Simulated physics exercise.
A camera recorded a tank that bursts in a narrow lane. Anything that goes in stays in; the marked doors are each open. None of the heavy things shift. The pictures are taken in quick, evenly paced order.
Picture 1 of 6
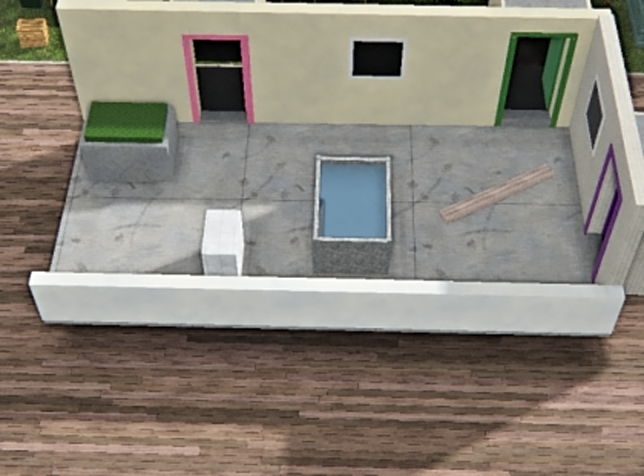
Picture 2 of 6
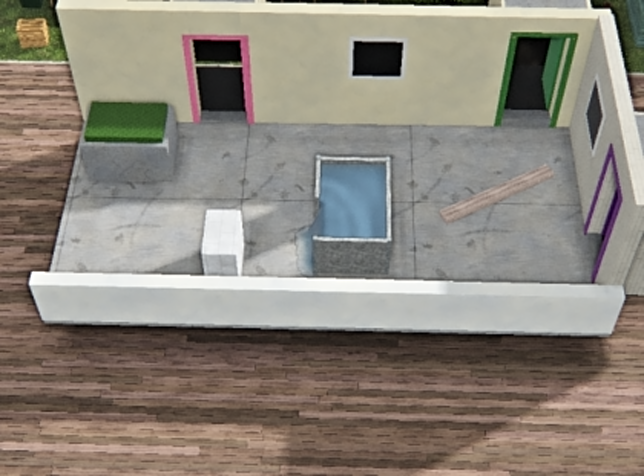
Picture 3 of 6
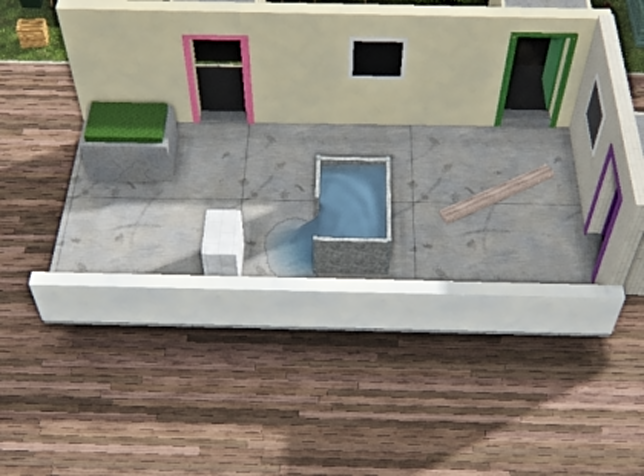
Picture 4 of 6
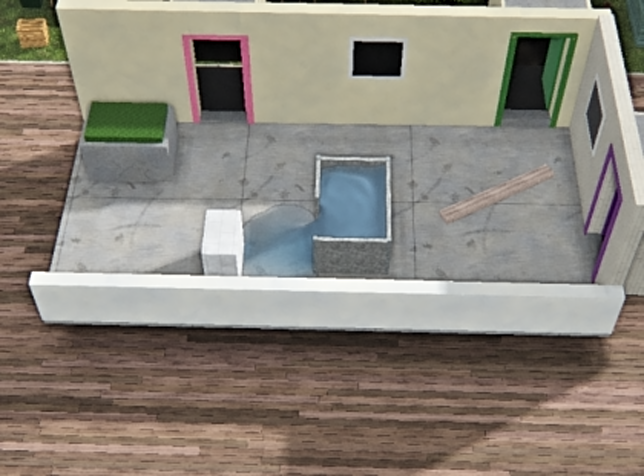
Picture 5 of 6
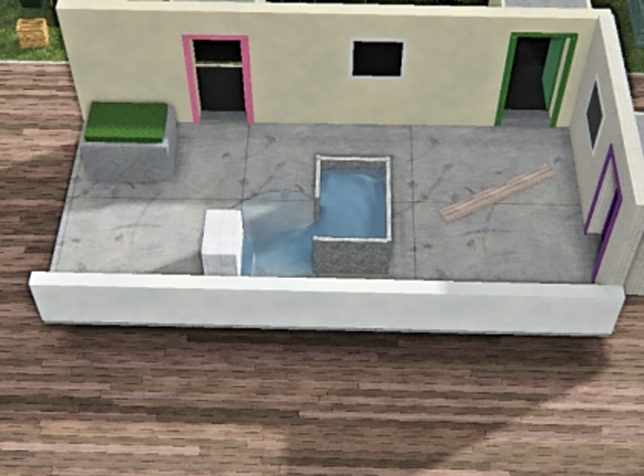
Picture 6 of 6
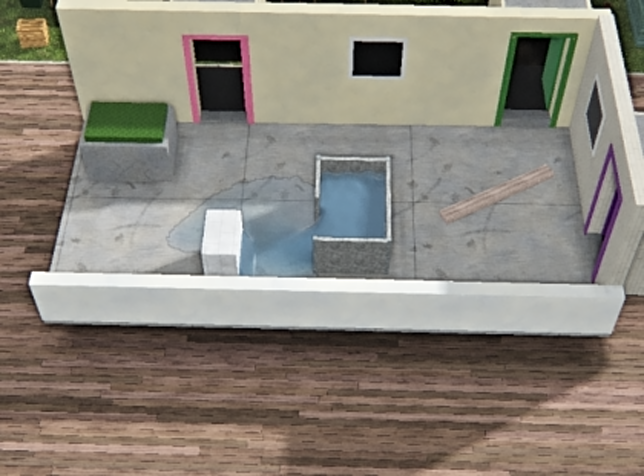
The video shows a rectangular tank of blue water in a walled grey yard; water pours from its left side, spreads left across the floor to a white block, and flows around it as the tank's level drops.
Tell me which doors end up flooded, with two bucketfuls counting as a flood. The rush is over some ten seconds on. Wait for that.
As I see it, the pink door passes two buckets, the green door does not pass two buckets, the purple door does not pass two buckets.
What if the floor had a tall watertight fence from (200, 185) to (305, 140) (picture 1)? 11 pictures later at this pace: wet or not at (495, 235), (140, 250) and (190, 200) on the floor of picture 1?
Lab note - point 1: Parched; point 2: Inundated; point 3: Inundated.
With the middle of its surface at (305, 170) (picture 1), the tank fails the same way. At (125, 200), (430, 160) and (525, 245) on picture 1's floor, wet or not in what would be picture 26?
I'd call them watered, still dry and still dry, in the order asked.
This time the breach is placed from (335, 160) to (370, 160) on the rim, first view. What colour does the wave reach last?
Call it the door marked purple.
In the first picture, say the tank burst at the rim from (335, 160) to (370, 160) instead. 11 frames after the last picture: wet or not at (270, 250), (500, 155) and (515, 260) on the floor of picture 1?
In the order given: Untouched, swamped and untouched.
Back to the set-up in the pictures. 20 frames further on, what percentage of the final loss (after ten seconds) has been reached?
My figure: 40 percent.
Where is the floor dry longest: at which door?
Answer is the door marked green.
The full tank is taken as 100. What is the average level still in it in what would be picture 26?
Close to 24 in a hundred.
A moment on, water covers 25 % of the floor; the pink door not reached, the green door not reached, the purple door not reached.
Next, water covers 40 % of the floor; the pink door wet at the sill, nothing in, the green door not reached, the purple door not reached.
Then, water covers 55 % of the floor; the pink door over two buckets in, the green door not reached, the purple door not reached.
Later, water covers 65 % of the floor; the pink door over two buckets in, the green door not reached, the purple door under two buckets in.
In the end, water covers 70 % of the floor; the pink door over two buckets in, the green door wet at the sill, nothing in, the purple door under two buckets in.
